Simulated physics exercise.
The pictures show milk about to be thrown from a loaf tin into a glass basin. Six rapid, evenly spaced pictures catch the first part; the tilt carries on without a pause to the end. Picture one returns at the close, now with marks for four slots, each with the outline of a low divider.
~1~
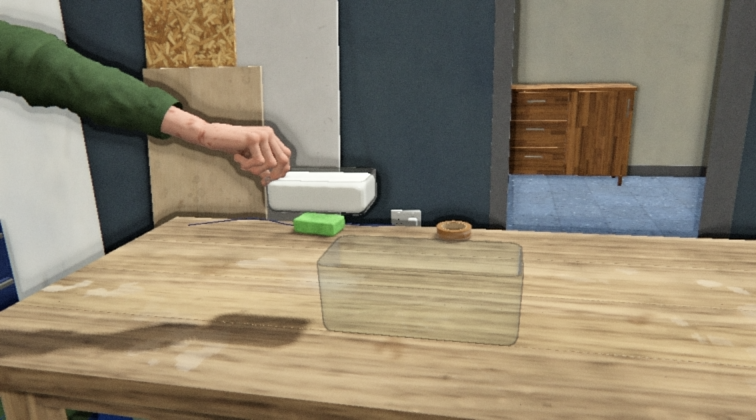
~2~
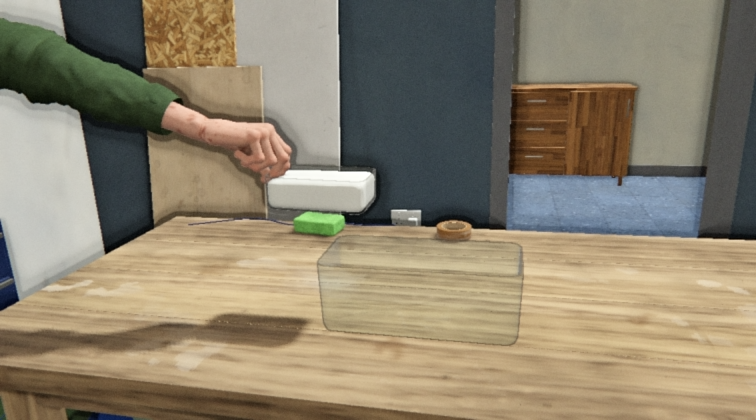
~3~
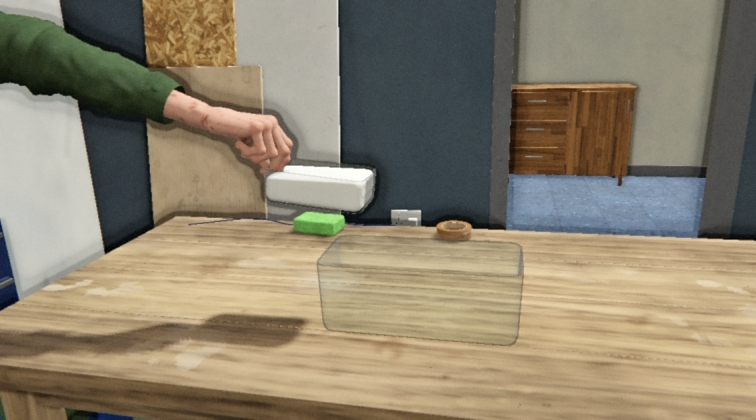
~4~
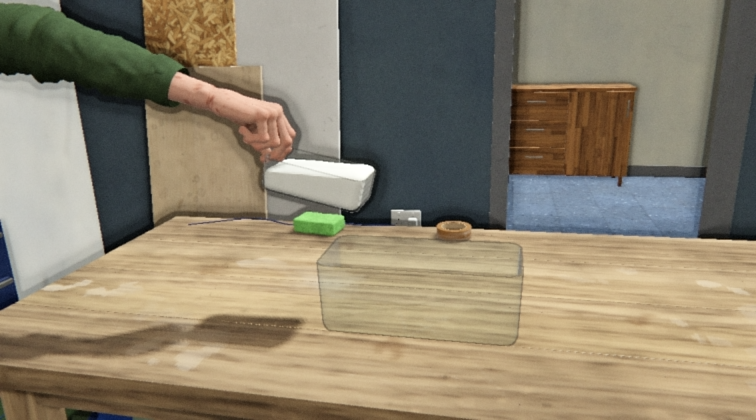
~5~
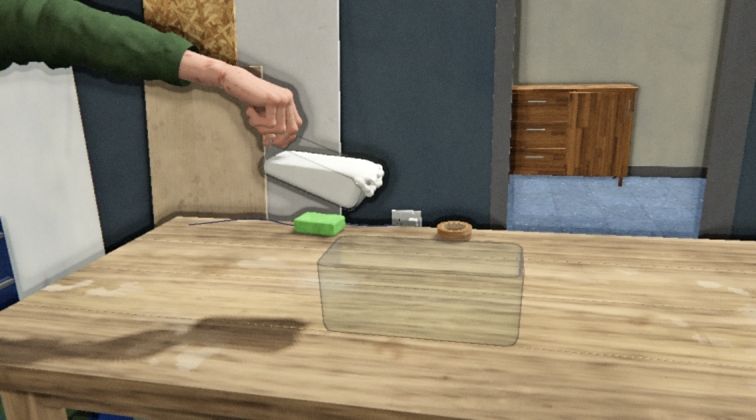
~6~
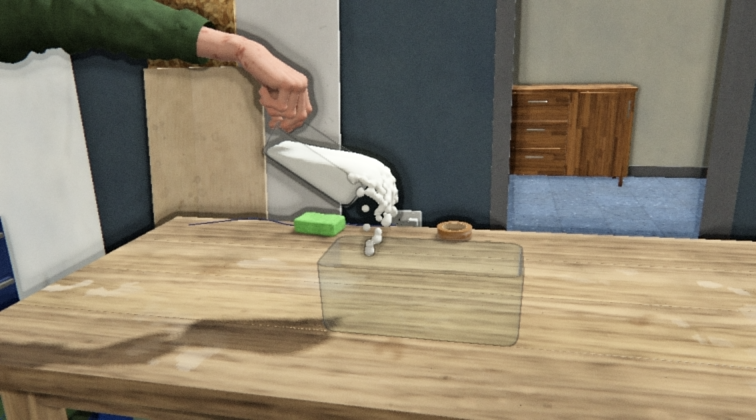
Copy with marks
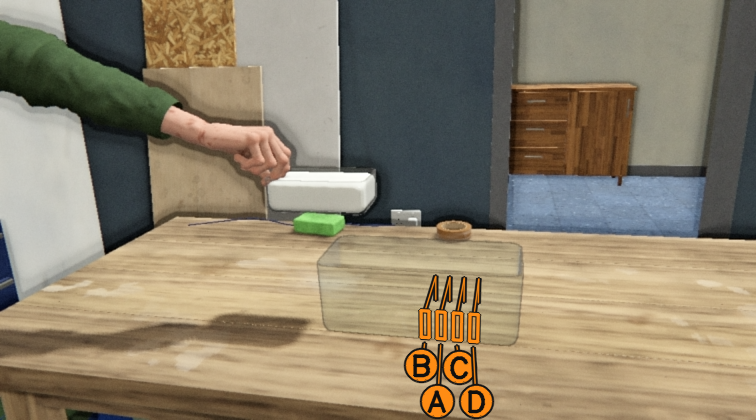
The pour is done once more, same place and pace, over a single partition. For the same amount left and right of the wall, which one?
A is best.
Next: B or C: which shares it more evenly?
B.
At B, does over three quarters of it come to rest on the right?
No, it does not.
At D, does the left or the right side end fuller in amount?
More ends on the left.
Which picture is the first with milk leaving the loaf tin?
In picture 4.
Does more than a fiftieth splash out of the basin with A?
Yes, it does.
On the marked copy, A at (440, 344); B at (424, 343); C at (456, 346); D at (473, 347).
For place A, about 49 % ends left of the wall and 43 % right of it; 8 % is lost outside.
For place B, about 29 % ends left of the wall and 63 % right of it; 8 % is lost outside.
For place C, about 83 % ends left of the wall and 10 % right of it; 7 % is lost outside.
For place D, about 87 % ends left of the wall and 6 % right of it; 8 % is lost outside.
